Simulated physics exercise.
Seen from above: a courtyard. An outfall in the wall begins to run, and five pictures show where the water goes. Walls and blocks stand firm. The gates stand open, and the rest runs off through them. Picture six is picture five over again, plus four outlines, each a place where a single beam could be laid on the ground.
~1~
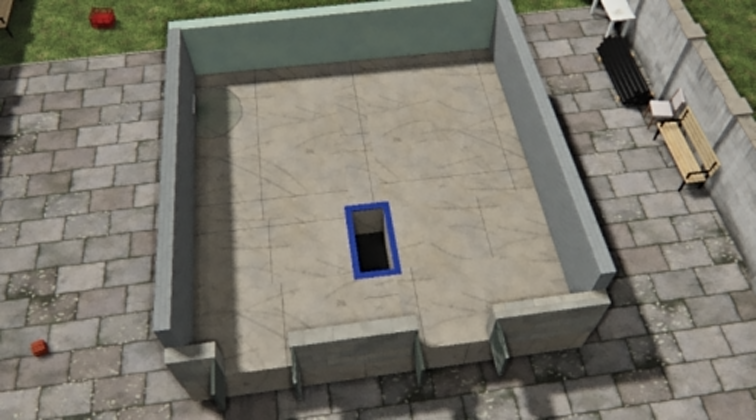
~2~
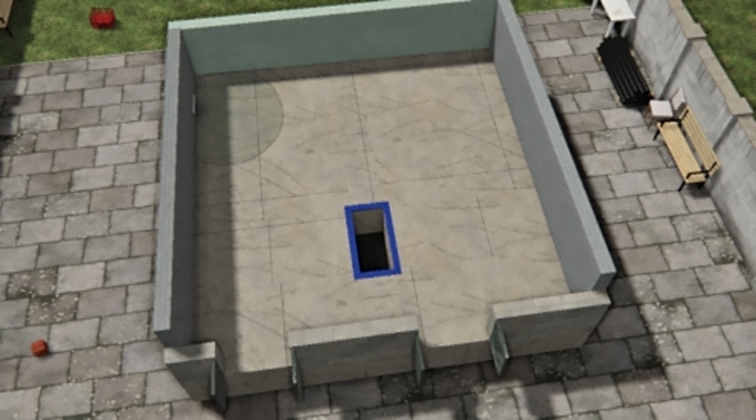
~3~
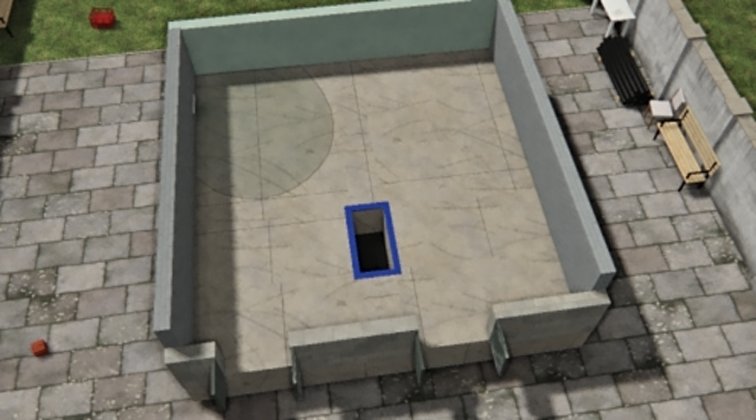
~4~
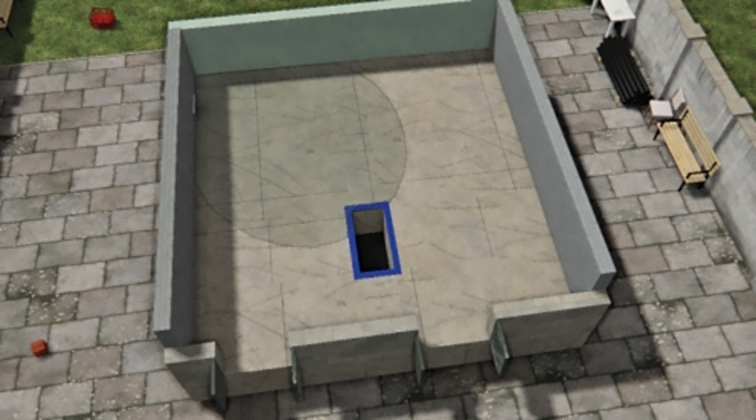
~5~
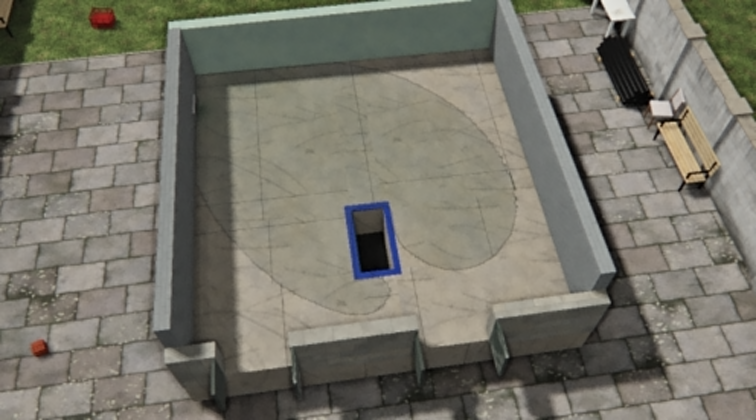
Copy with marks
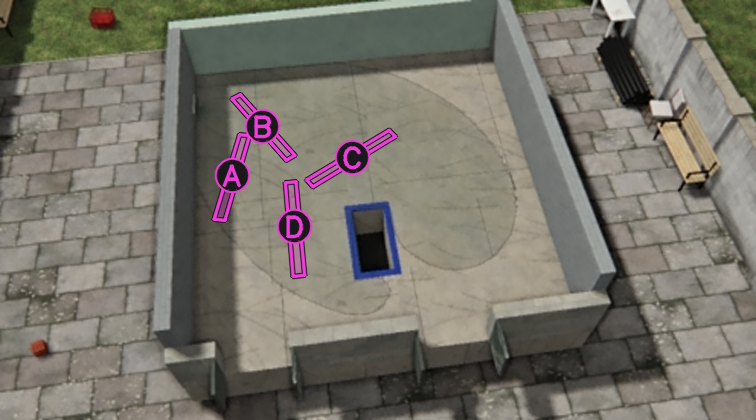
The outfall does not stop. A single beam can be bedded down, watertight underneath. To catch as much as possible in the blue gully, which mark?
B beats the others.
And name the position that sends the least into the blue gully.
A.
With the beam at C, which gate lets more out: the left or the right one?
The right one.
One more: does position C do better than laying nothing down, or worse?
Position C is worse.
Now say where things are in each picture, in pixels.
In the first frame, outfall at (194, 109); blue gully at (372, 239); open gate at (450, 331); open gate at (259, 356); front seen at (220, 135), 3 % of the ground wet; blue gully still dry.
In the second frame, front seen at (261, 149), 9 % of the ground wet; blue gully still dry.
In the third frame, front seen at (299, 183), 19 % of the ground wet; blue gully still dry.
In the fourth frame, front seen at (399, 172), 36 % of the ground wet; blue gully still dry.
In the fifth frame, front seen at (506, 225), 57 % of the ground wet; blue gully taking water.
On the marked copy, A from (219, 219) to (244, 135); B from (236, 96) to (290, 157); C from (309, 183) to (392, 133); D from (298, 275) to (290, 182).
With A, about 15 % of the stream goes into the blue gully, about 80 % out by the gates.
With B, about 34 % of the stream goes into the blue gully, about 58 % out by the gates.
With C, about 19 % of the stream goes into the blue gully, about 72 % out by the gates.
With D, about 19 % of the stream goes into the blue gully, about 76 % out by the gates.
